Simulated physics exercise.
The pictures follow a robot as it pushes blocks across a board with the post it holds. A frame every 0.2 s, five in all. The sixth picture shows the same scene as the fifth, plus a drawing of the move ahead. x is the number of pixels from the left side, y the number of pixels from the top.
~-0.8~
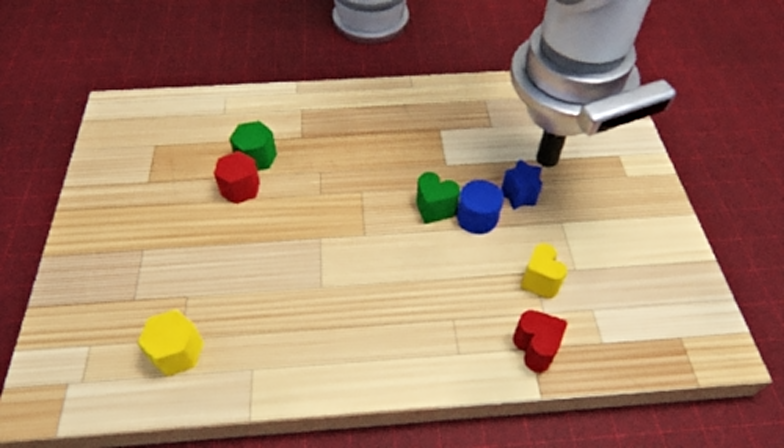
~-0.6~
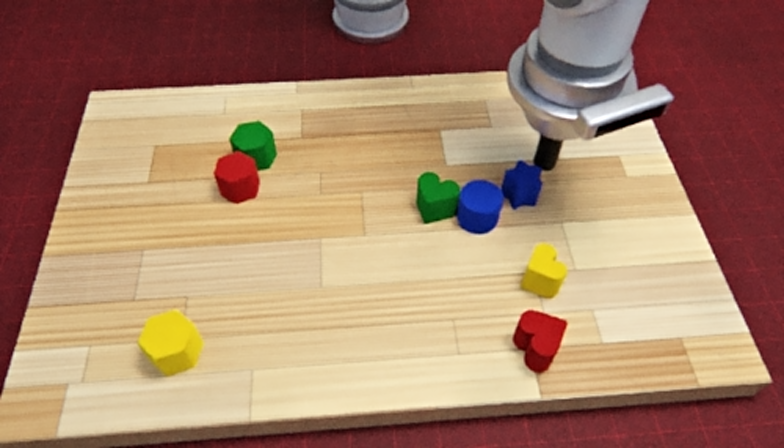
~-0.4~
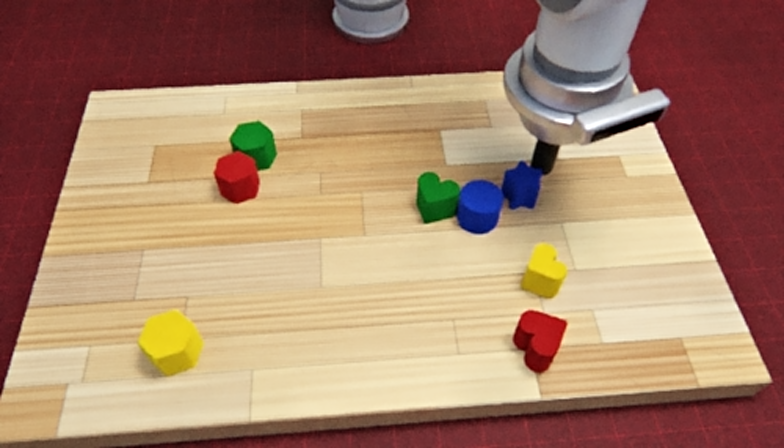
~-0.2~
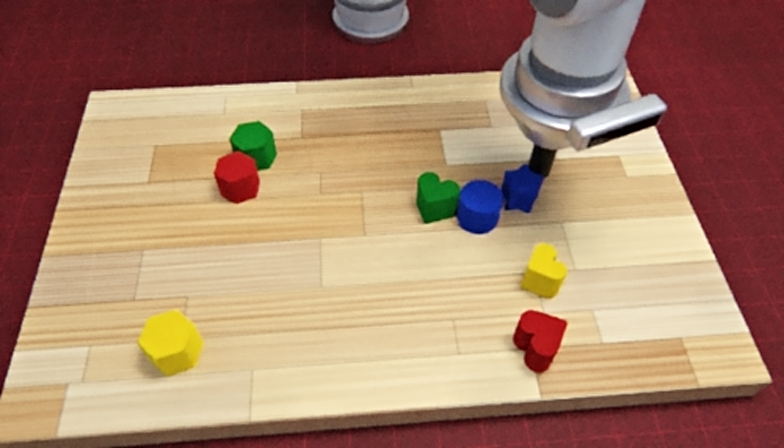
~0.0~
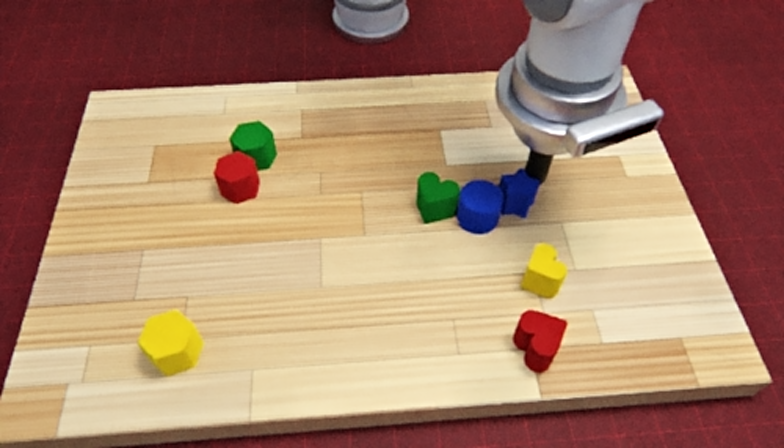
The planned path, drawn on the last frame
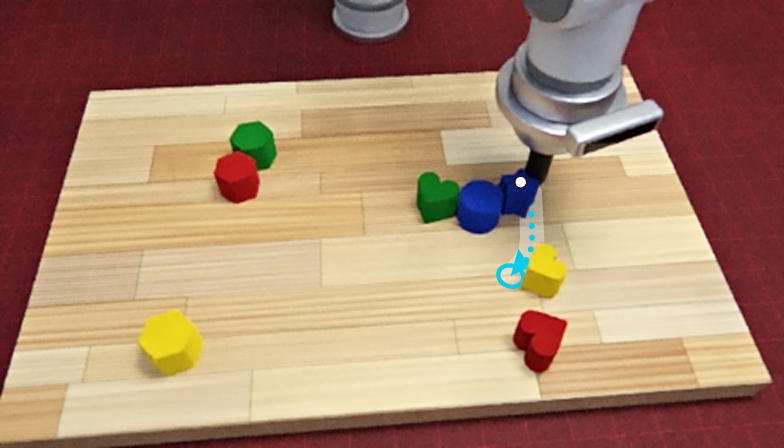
On a light wooden board over a dark red surface, colored blocks sit scattered while a gray robot arm holds its dark tip just right of a blue star. The arm inches left and toward the viewer, then nudges the star slightly closer to the blue round block; the other blocks stay still.
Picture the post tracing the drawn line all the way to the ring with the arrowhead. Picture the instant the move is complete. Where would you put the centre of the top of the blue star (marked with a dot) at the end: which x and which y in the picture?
Around pixel (504, 231).
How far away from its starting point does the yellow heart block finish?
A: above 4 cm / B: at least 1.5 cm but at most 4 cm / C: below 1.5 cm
Letter B.
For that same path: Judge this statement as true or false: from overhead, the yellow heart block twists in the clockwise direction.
False - the claim does not hold.
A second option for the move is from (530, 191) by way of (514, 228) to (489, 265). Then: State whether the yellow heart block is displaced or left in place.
Well, the yellow heart block holds its place.
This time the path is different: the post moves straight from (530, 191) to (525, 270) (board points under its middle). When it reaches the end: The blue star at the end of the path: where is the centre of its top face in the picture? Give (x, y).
The centre of its top will be at (505, 229).
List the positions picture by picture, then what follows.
In the first picture, post's lower end (547, 159); blue round block (482, 196); blue star (526, 173); red heart block (544, 330); yellow heart block (547, 261).
In the second picture, post (544, 163); blocks still.
In the third picture, post (541, 167); blocks still.
In the fourth picture, post (538, 171); blue star (525, 177).
In the fifth picture, post (535, 176); blue round block (482, 196); blue star (521, 182); red heart block (544, 330); yellow heart block (547, 261).
Drawn move, from (530, 191) over (531, 220) and (531, 250) to (511, 276); the dot is on the blue star.
The first path, step by step. One third of the way, post (536, 206); blue round block (478, 200); blue star (516, 207), turned 20° clockwise.
Two thirds of the way, post (535, 237); blue round block (478, 201); blue star (511, 223), turned 60° clockwise.
At the end, post (515, 263); blue round block (478, 201); blue star (504, 231), turned 105° clockwise; red heart block still; yellow heart block (547, 277), turned 35° anticlockwise.
